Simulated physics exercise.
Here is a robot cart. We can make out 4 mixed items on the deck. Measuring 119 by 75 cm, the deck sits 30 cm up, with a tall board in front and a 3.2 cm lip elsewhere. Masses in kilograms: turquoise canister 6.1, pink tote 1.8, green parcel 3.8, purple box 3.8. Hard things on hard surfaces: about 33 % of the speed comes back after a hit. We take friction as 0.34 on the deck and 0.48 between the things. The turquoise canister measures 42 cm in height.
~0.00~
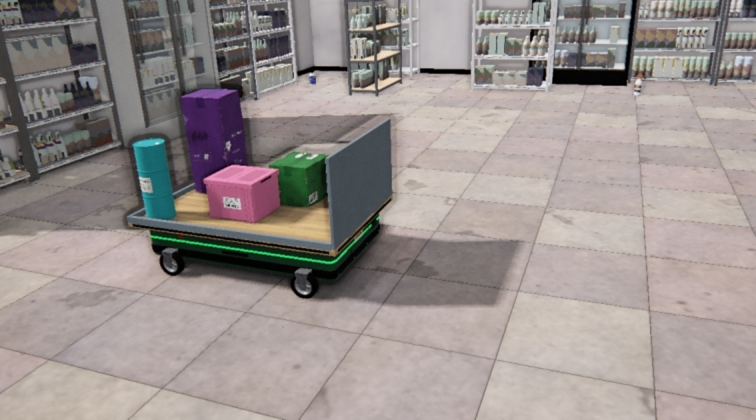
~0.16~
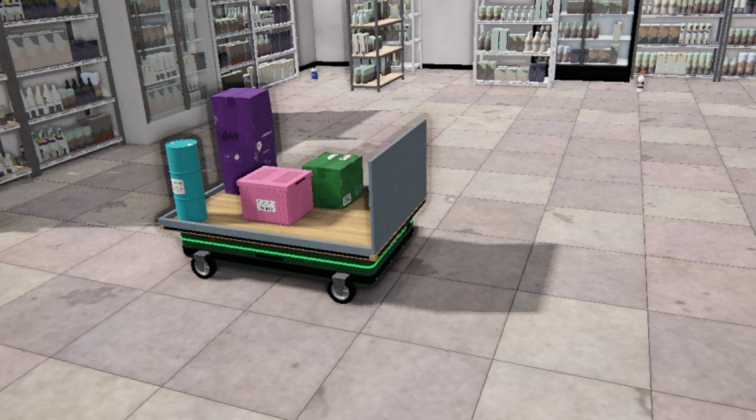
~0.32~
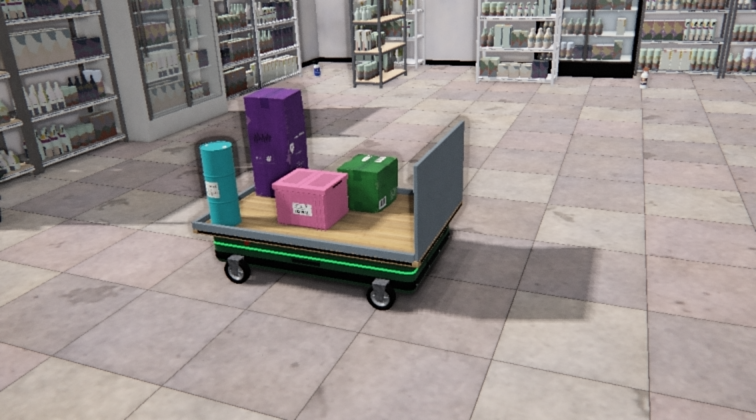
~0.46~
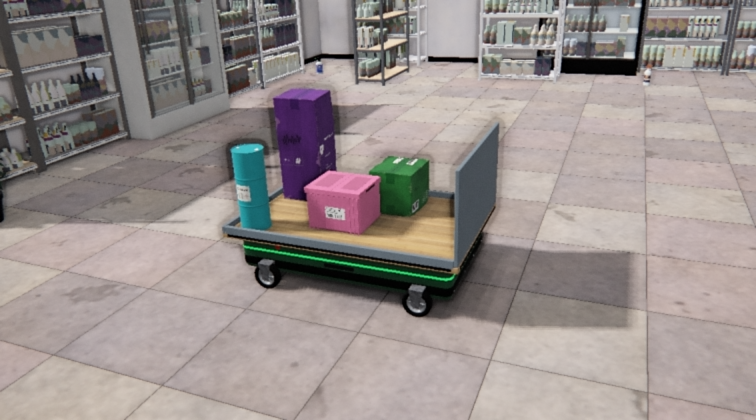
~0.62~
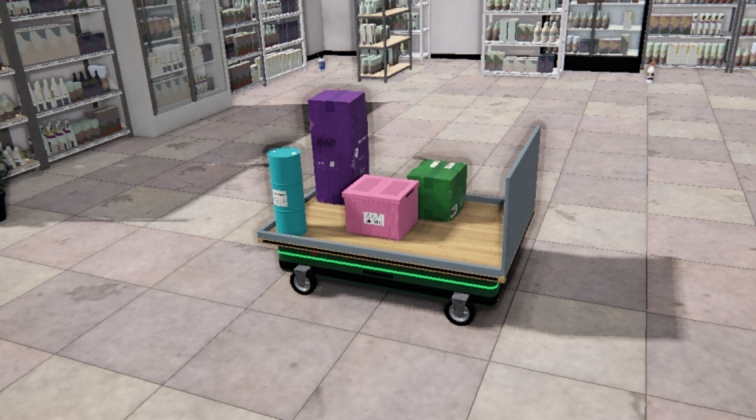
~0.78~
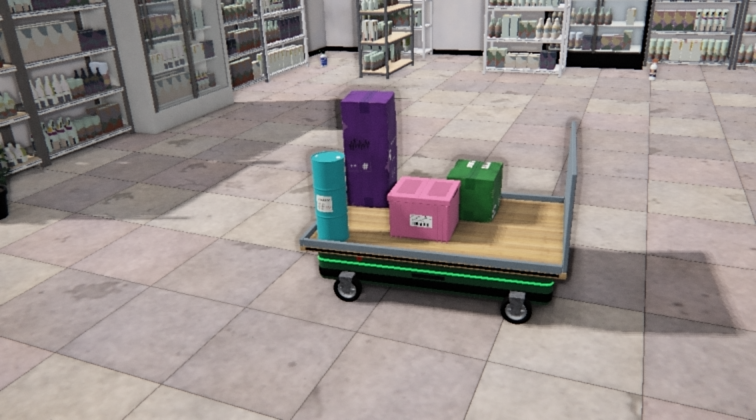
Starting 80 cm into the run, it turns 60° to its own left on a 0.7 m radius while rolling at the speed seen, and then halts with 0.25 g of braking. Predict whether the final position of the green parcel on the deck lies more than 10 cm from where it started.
The green parcel finishes farther away.
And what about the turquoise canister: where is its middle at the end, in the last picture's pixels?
You'll see it about at (582, 163) in the last picture.
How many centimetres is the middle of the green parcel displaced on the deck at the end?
Around 18 centimetres.
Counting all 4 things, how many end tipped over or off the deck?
0.
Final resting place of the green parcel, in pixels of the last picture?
Around pixel (601, 141).
Around 0.98 s, 127 cm covered, turned 27°; green parcel shifted 11 cm near (519, 183); pink tote shifted 6 cm.
Around 1.28 s, 166 cm covered, turned 56°; green parcel shifted 18 cm near (555, 160); pink tote shifted 13 cm; turquoise canister shifted 2 cm.
Finally (2.7 s), not toppled but over 10 cm from the start, pink tote and green parcel; the other 2 still in place (within 10 cm). Final places as that camera would see them, green parcel near (601, 141).
